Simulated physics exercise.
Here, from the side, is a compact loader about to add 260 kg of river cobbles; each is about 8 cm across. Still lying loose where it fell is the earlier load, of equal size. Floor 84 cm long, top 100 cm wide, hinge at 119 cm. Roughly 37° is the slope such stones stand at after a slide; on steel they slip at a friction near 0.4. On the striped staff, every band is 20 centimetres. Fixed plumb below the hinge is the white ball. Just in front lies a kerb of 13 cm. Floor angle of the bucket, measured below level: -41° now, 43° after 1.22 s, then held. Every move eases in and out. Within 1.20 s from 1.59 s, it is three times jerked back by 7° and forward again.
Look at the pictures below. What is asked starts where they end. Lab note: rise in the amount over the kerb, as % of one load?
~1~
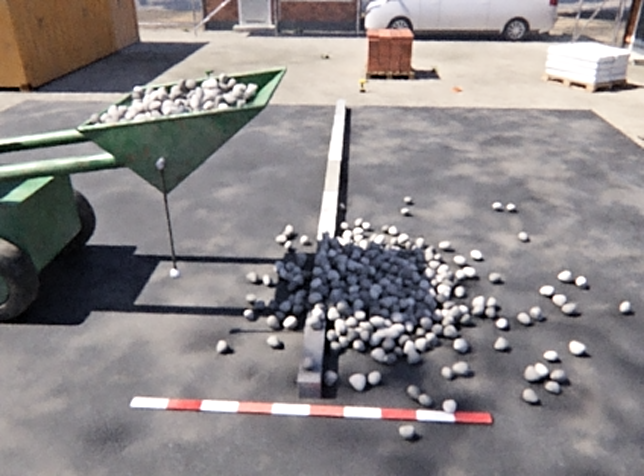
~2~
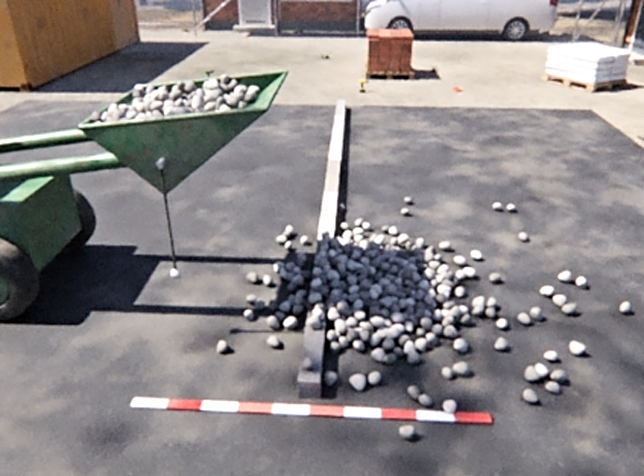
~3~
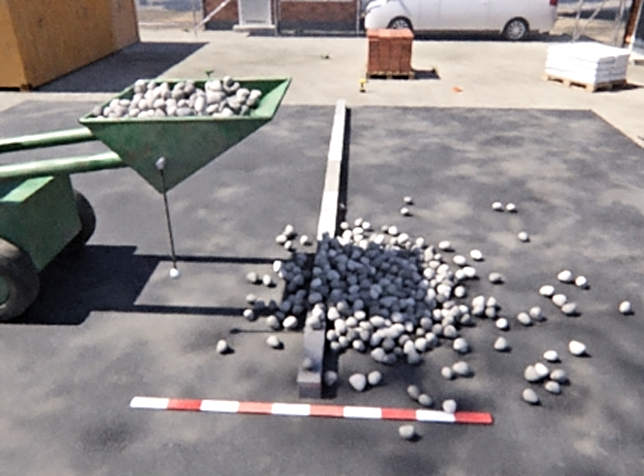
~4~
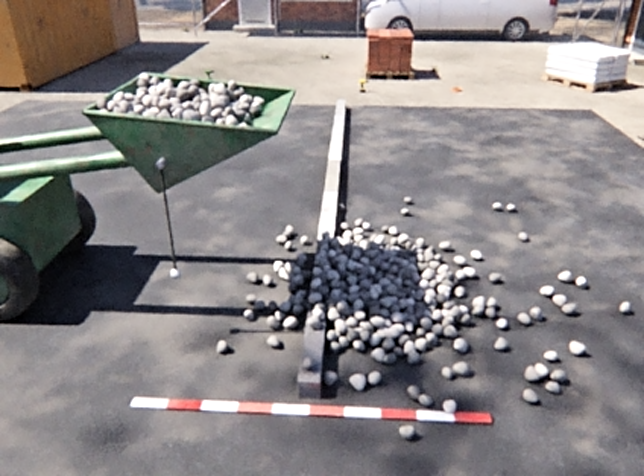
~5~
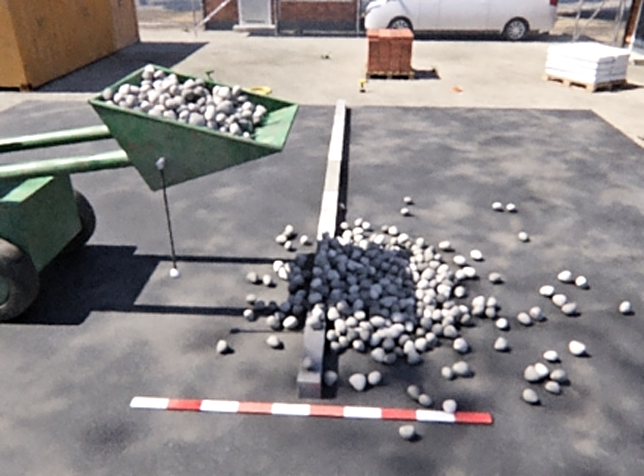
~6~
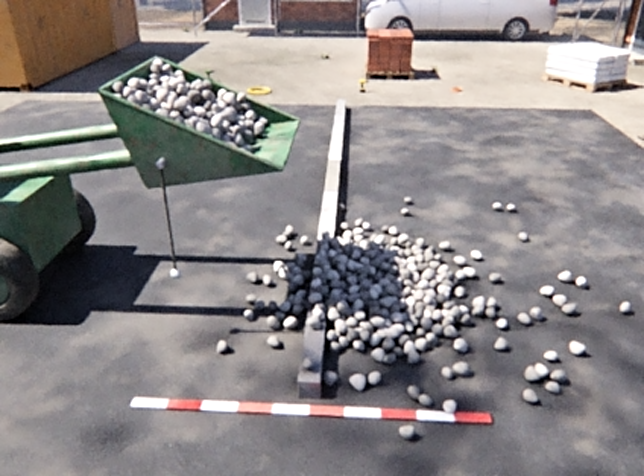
Approximately 29 %.
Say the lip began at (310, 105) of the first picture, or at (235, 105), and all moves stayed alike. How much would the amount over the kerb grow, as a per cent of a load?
I'd guess close to 70 per cent first and close to 10 per cent second.
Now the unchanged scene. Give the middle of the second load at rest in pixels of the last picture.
Roughly at pixel (304, 277).
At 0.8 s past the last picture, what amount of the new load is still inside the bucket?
Roughly 45 per cent remains inside.
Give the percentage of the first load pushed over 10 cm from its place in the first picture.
Close to 5 per cent.
Then, 0.4 s after the last picture the floor is at 30°; in per cent of one load, 100 in the bucket, 12 on this side of the kerb, 88 over the kerb; the foremost stones are at (558, 273).
Then, 0.8 s after the last picture the floor is at 43°; in per cent of one load, 47 in the bucket, 65 on this side of the kerb, 88 over the kerb; the foremost stones are at (558, 273).
Then, 2.7 s after the last picture the floor is at 43°; in per cent of one load, 0 in the bucket, 83 on this side of the kerb, 117 over the kerb; the foremost stones are at (558, 273).
Then, 5.2 s after the last picture the floor is at 43°; in per cent of one load, 0 in the bucket, 83 on this side of the kerb, 117 over the kerb; the foremost stones are at (558, 273). Net gain over the kerb, 29.
